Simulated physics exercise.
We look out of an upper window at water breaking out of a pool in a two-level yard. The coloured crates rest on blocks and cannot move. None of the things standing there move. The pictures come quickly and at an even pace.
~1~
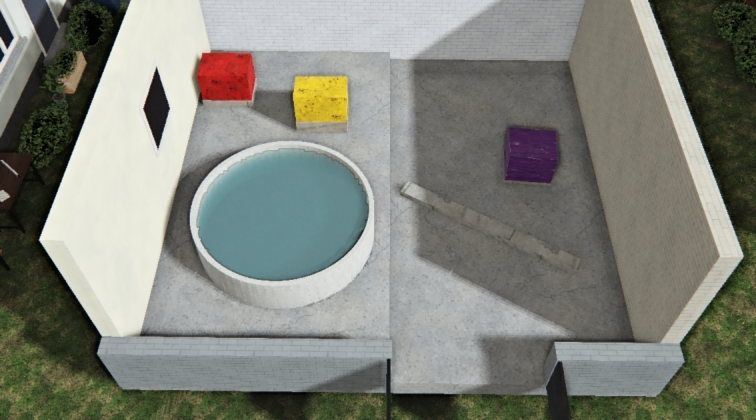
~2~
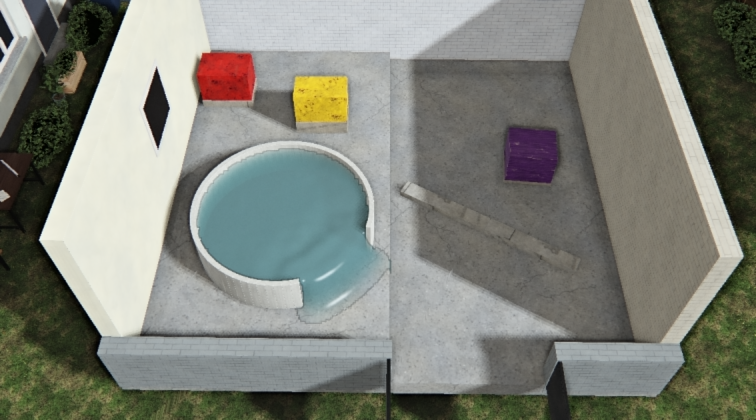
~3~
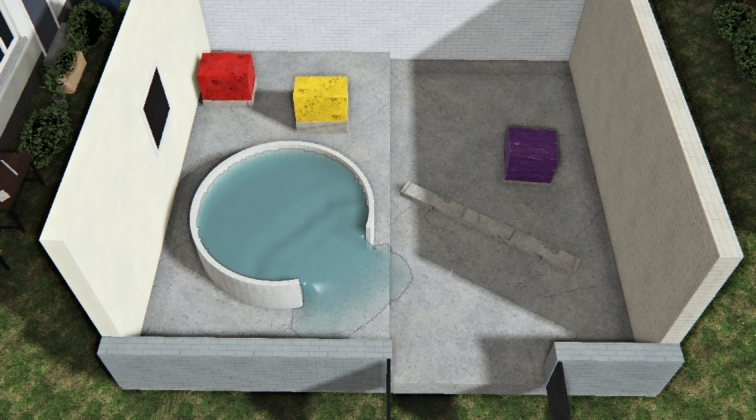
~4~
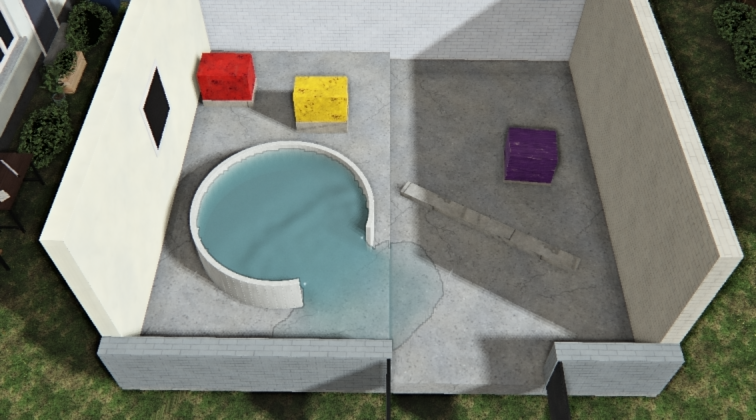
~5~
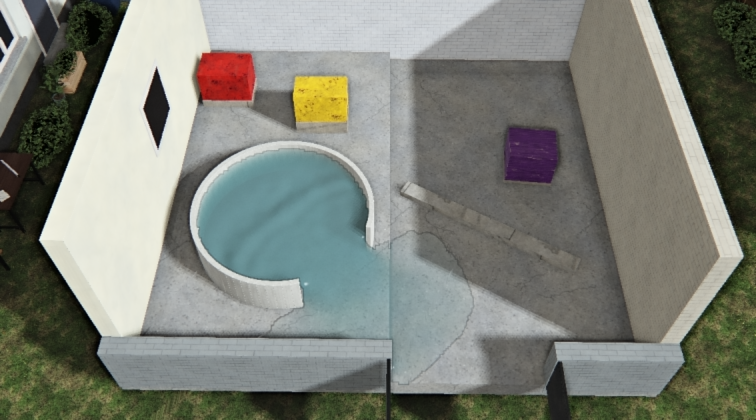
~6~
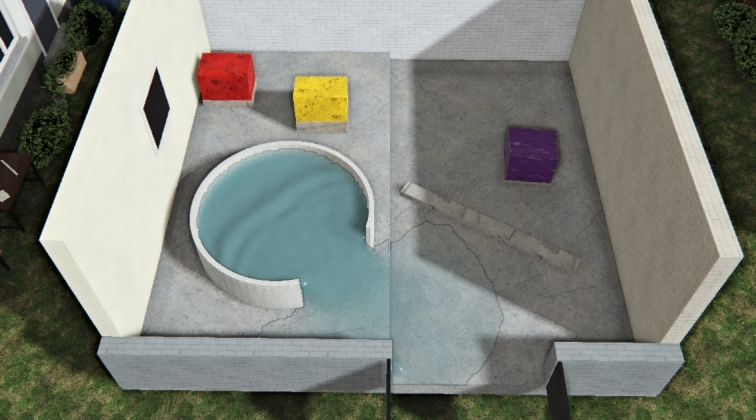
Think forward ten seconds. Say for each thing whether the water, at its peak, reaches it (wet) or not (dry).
Yellow crate: Dry; red crate: Dry; purple crate: Wet.
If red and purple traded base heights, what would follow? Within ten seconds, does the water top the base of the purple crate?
Purple: Untouched.
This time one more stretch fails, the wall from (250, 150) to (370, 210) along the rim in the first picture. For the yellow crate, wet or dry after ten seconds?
Result: Yellow crate is swamped.
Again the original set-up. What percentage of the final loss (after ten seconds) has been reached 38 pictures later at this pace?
About 75 %.
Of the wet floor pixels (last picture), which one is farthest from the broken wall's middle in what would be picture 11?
The front should reach about (616, 368).
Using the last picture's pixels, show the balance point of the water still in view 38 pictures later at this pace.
I'd put it at around (387, 244).
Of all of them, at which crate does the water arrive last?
Go for the crate marked yellow.
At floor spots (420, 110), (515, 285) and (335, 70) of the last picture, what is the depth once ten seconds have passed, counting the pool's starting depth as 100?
In the order asked, some 12, 8 and 2 in a hundred.
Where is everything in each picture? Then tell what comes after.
Still water in the pool at (283, 211), in the first frame.
Water pours out at (342, 277) and has run to (381, 253), in the second frame.
The front is at (405, 274), out from the gap at (342, 278), in the third frame.
The front is at (435, 281), out from the gap at (342, 278), in the fourth frame.
The front is at (466, 307), out from the gap at (342, 278), in the fifth frame.
The front is at (490, 334), out from the gap at (342, 278), in the sixth frame.
A moment on, water covers 20 % of the floor; the yellow crate not reached, the red crate not reached, the purple crate not reached.
Next, water covers 25 % of the floor; the yellow crate not reached, the red crate not reached, the purple crate not reached.
Then, water covers 35 % of the floor; the yellow crate not reached, the red crate not reached, the purple crate water round its plinth.
Later, water covers 55 % of the floor; the yellow crate not reached, the red crate water round its plinth, the purple crate water round its plinth.
In the end, water covers 75 % of the floor; the yellow crate stayed above the water, the red crate stayed above the water, the purple crate was topped.
